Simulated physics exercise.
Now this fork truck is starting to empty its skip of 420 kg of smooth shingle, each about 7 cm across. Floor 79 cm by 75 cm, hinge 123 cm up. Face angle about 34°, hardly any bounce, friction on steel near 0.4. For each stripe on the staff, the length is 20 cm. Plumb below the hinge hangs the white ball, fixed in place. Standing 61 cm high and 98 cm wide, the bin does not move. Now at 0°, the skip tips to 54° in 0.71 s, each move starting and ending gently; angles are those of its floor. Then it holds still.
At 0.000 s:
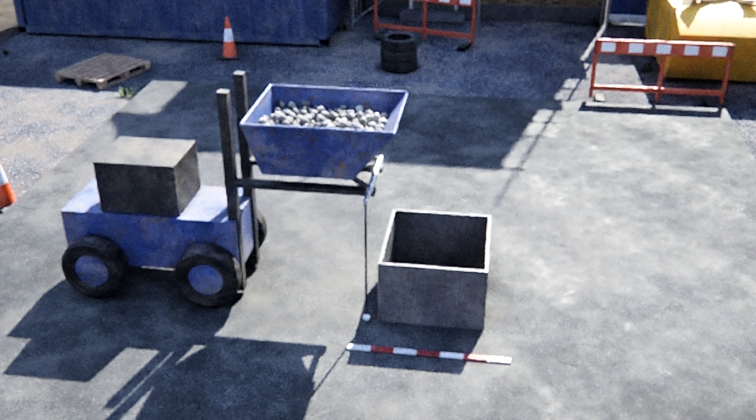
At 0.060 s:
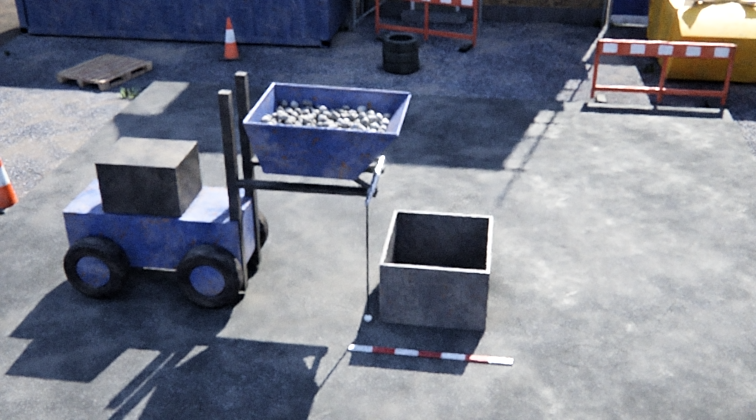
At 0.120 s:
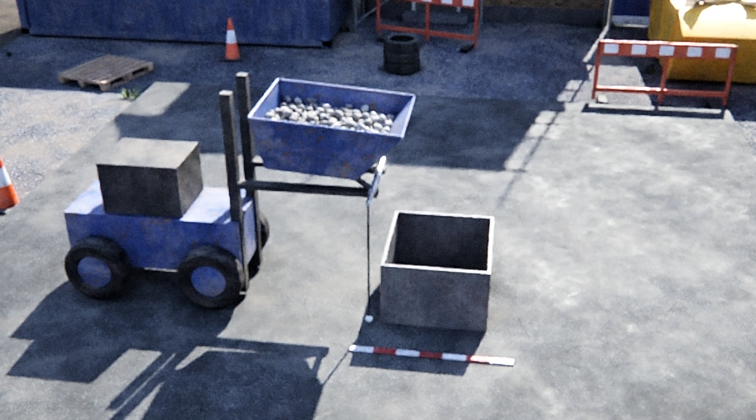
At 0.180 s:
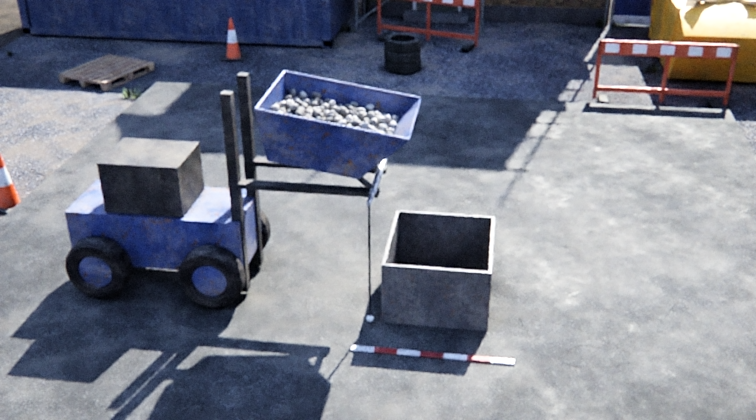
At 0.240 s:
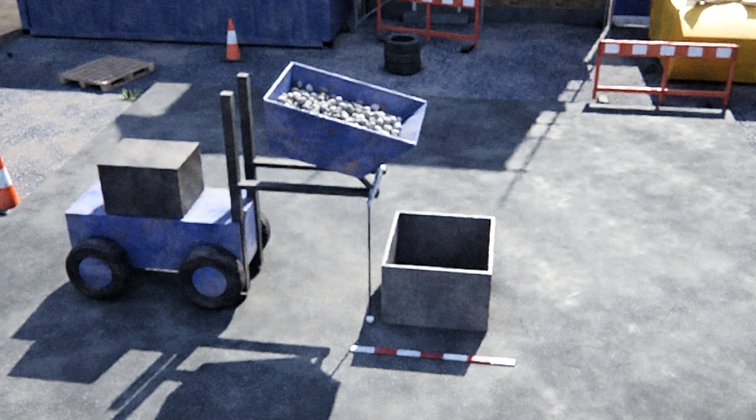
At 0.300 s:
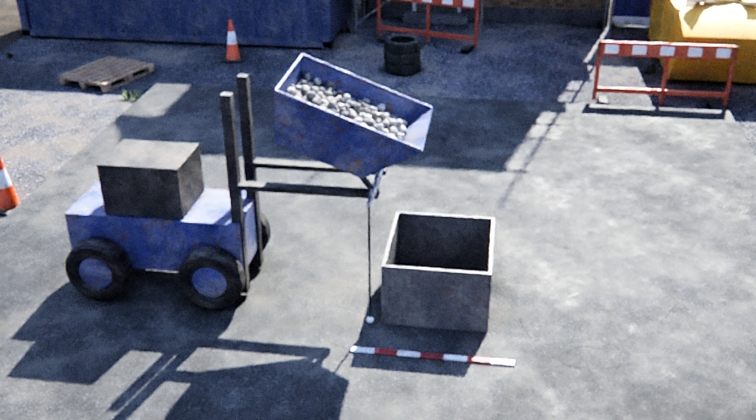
A blue skip full of smooth grey stones, held up on a small blue fork truck, tilted down to the right, slowly then faster, its left side rising, while the open grey bin below stayed still.
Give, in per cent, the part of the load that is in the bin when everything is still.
Close to 20 in every hundred.
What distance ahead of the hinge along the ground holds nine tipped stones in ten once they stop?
About 220 cm ahead of the hinge.
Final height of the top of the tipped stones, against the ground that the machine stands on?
The top ends up around 76 cm above the machine's ground.
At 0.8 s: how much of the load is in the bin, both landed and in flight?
0 per cent, give or take.
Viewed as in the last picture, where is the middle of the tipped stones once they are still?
(516, 300).
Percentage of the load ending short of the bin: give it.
Load fraction: Approx. 0 %.
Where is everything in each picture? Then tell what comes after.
Lip at (394, 134), floor tilted 0°, highest stones at (320, 116), in the first frame.
The skip is at 1°, its lip at (397, 135); the top of the load is at (322, 116); the stones move at 0.4 m/s on average, in the second frame.
The skip is at 4°, its lip at (402, 137); the top of the load is at (302, 111); the stones move at 0.7 m/s on average, in the third frame.
Lip at (408, 140), floor tilted 9°, highest stones at (301, 103); the stones move at 0.9 m/s on average, in the fourth frame.
Lip at (415, 145), floor tilted 14°, highest stones at (299, 97); the stones move at 1.1 m/s on average, in the fifth frame.
The skip is at 21°, its lip at (422, 151); the top of the load is at (307, 88); the stones move at 1.2 m/s on average, in the sixth frame.
After 0.5 s the floor is at 45°; 100 % in the skip; the foremost stones are at (420, 155).
After 0.8 s the floor is at 54°; 99 % in the skip, 1 % in the bin; the foremost stones are at (458, 162).
After 1.2 s the floor is at 54°; 73 % in the skip, 14 % in the bin, 14 % beside or beyond the bin; the foremost stones are at (529, 238).
After 3.7 s the floor is at 54°; 44 % in the skip, 22 % in the bin, 35 % beside or beyond the bin; the foremost stones are at (746, 314).
